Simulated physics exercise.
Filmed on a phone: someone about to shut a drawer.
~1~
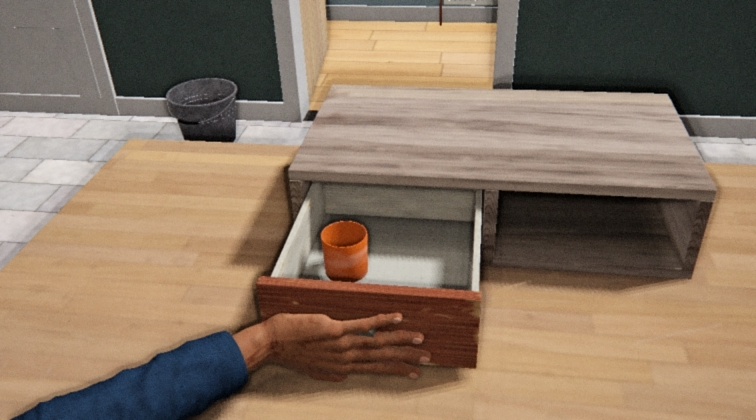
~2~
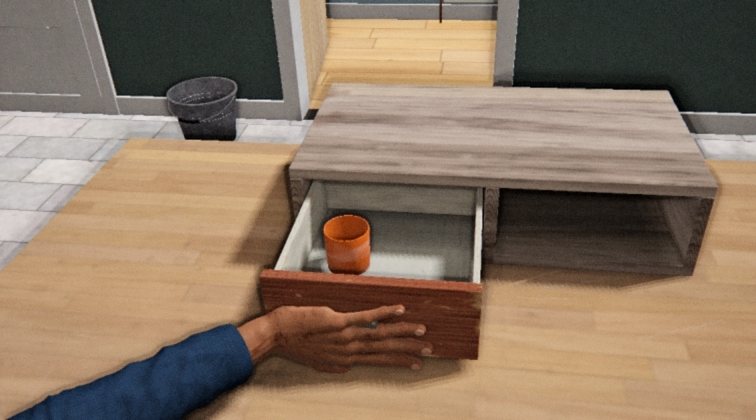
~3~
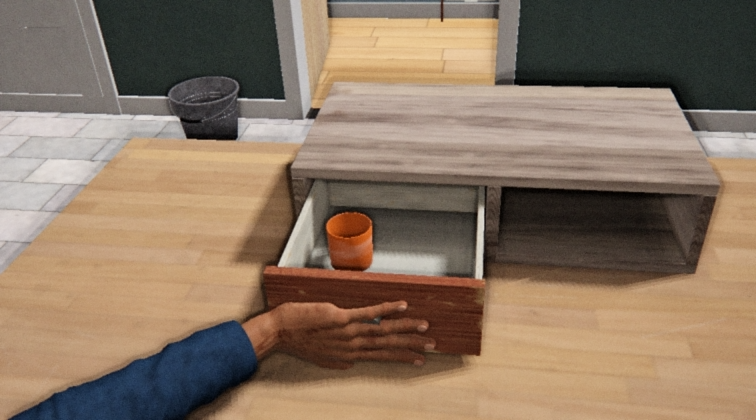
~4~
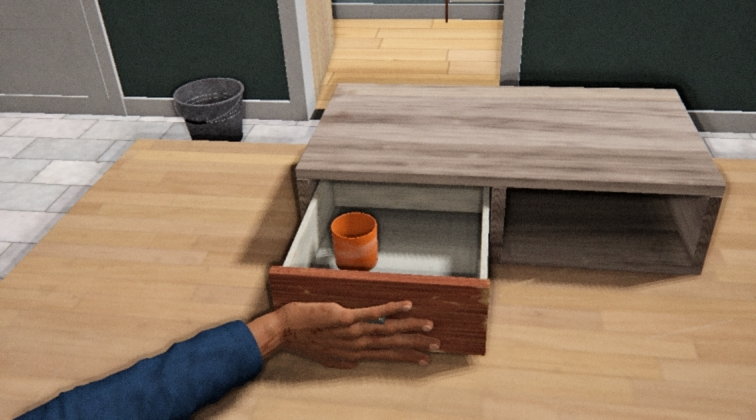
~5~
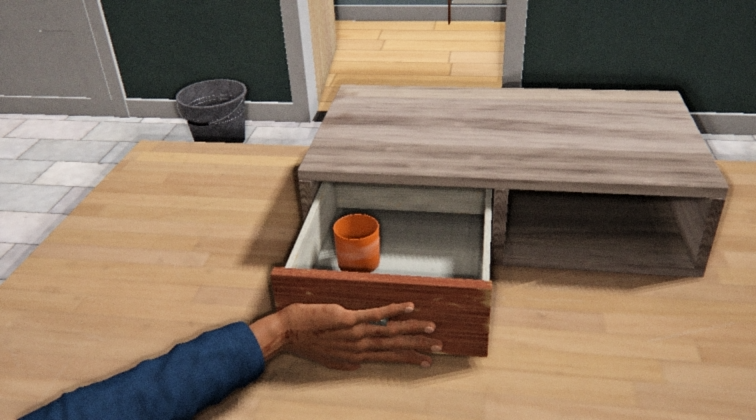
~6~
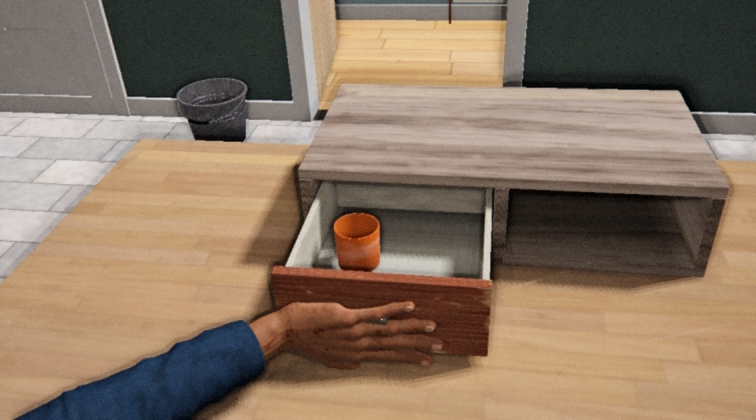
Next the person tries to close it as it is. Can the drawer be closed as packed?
In the end, the drawer closes completely.
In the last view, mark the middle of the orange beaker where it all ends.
Around (381, 168).
Then, 0.44 s past the last view, drawer about half in.
Finally, the drawer closes.
